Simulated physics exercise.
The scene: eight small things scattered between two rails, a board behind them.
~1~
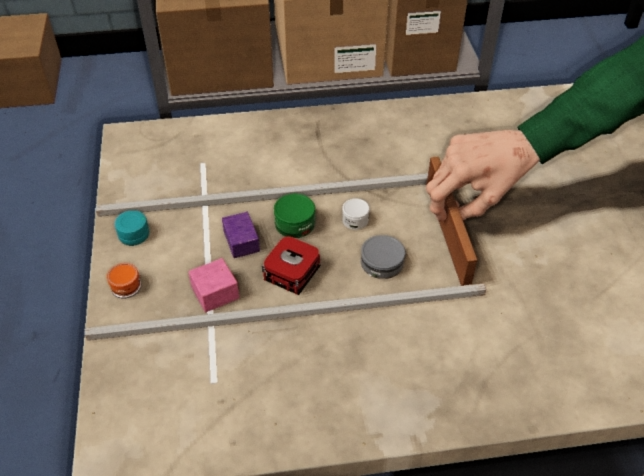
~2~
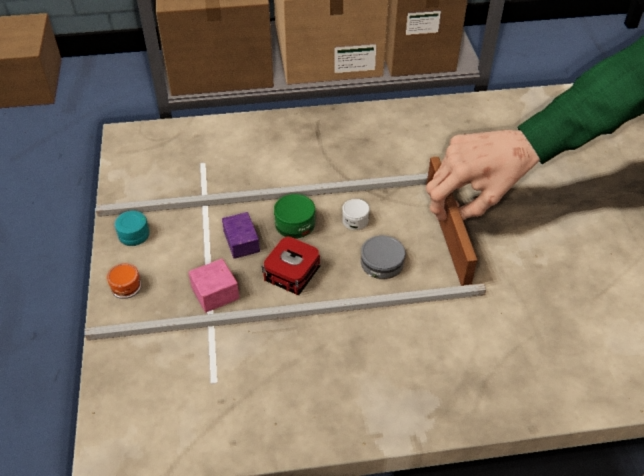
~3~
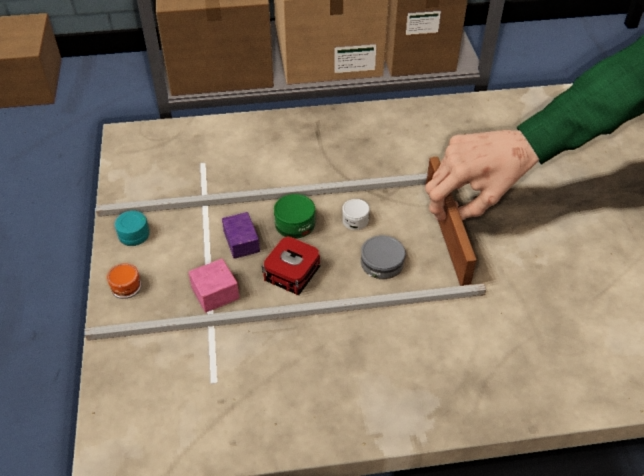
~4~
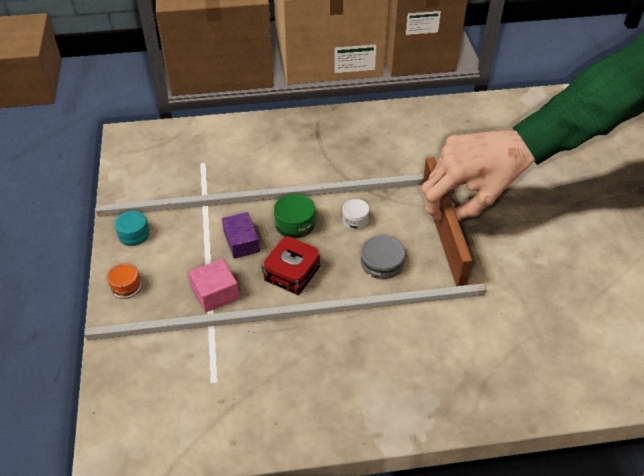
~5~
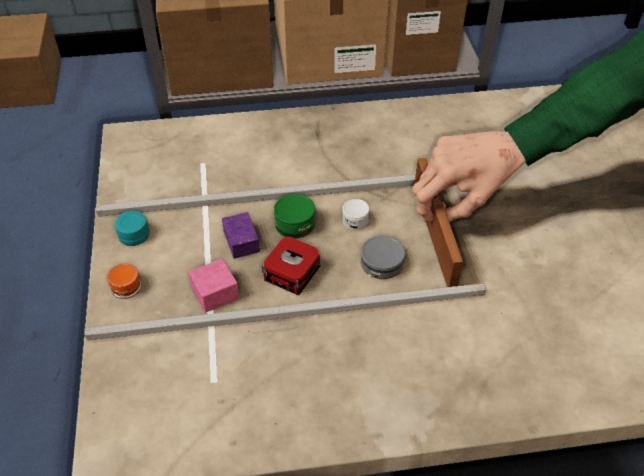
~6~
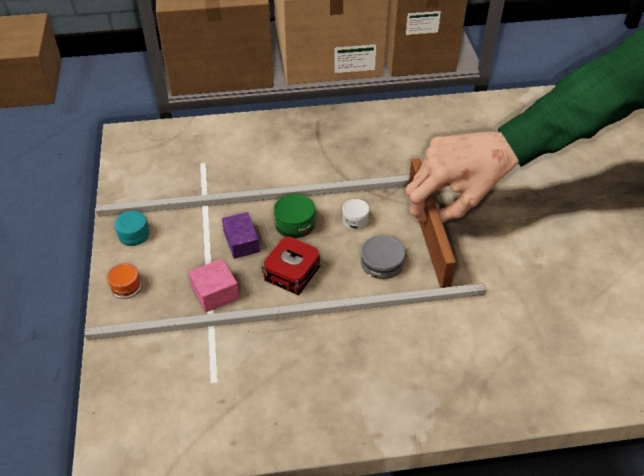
A hand in a green sleeve held a wooden board upright between two rails, stayed still at first, then slid it slightly left toward eight small, scattered things, which did not move.
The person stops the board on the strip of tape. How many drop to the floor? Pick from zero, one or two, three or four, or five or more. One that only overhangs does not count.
The number that fall off is zero.
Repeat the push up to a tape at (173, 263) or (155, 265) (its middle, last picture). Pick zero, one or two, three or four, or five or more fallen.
Taking them in turn, just one or two; one to two.
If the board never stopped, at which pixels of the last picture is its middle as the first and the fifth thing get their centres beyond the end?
About (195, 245), then (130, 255).
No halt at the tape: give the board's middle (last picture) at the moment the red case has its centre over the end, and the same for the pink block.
About (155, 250), and (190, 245) for the other.
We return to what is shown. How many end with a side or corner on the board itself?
2 of them.
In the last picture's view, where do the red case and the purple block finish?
The red case stops around (142, 286); the purple block around (168, 249).
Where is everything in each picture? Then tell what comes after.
In the first picture, orange pot (124, 281); turquoise lid (132, 228); pink block (214, 285); board (450, 219); tape (208, 259).
In the second picture, turquoise lid (132, 228); board (450, 219).
In the third picture, pink block (214, 285); purple block (241, 235).
In the fourth picture, orange pot (124, 281); red case (292, 265).
In the fifth picture, turquoise lid (132, 228); green tub (295, 216).
In the sixth picture, orange pot (124, 281); turquoise lid (132, 228); pink block (214, 285); board (430, 221); tape (208, 259).
Soon after, none off yet; orange pot at rest near (124, 281); turquoise lid at rest near (132, 228); pink block at rest near (214, 285).
In the end, the number that fall off is zero.
